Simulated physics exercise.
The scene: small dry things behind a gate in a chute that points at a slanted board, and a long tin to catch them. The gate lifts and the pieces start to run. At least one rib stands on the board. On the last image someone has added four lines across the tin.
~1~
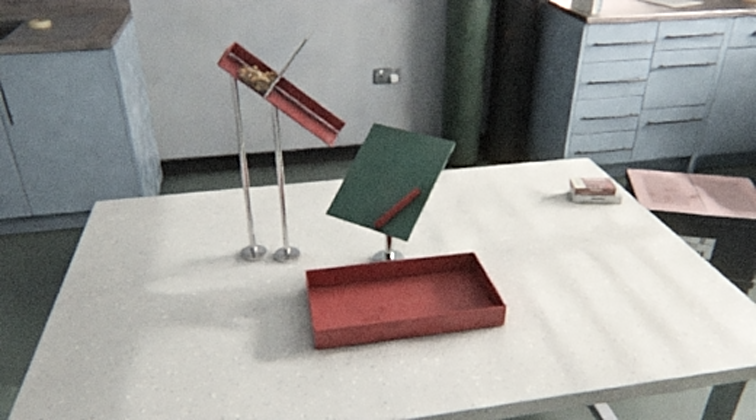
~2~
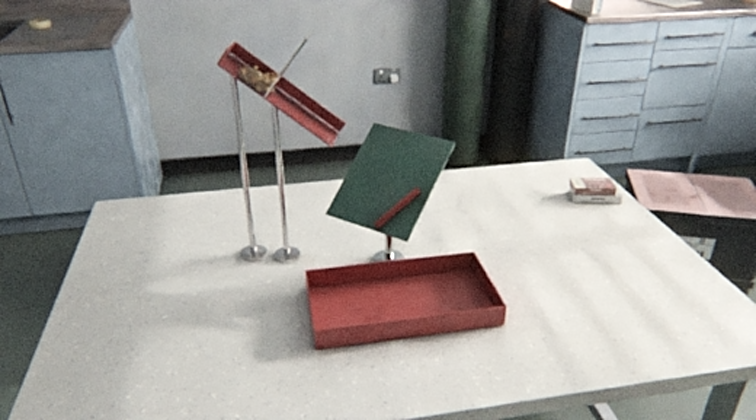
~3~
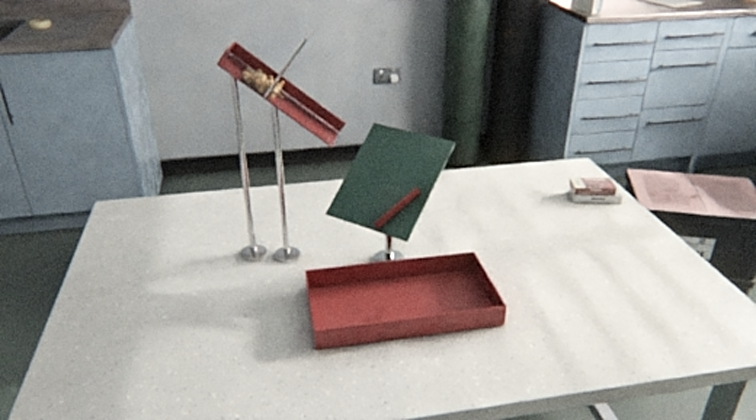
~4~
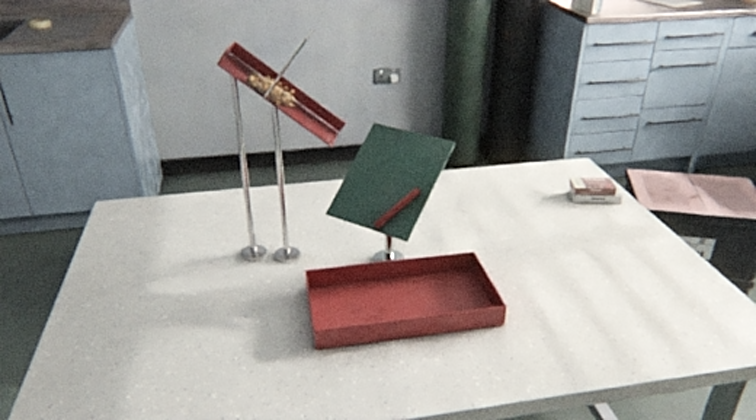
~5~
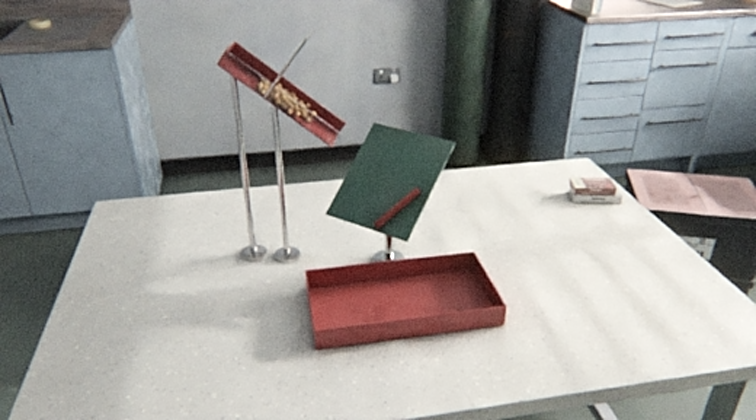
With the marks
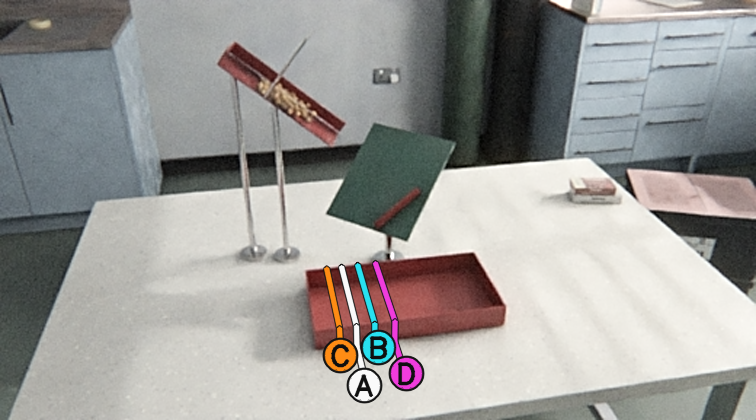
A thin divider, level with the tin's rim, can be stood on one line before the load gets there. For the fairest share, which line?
A is best.
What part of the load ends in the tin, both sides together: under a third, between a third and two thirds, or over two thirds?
About that: Over two thirds.
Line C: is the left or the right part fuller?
More lands on the right.
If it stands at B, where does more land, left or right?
The left side.
On the marked copy, line A crosses the front rim at (356, 325); line B crosses the front rim at (374, 323); line C crosses the front rim at (339, 327); line D crosses the front rim at (394, 320).
With A, of what is caught, close to half on the left of the divider, close to half on the right.
With B, of what is caught, all but a few on the left of the divider, only a few on the right.
With C, of what is caught, a small share on the left of the divider, all but a few on the right.
With D, of what is caught, the whole lot on the left of the divider, none at all on the right.
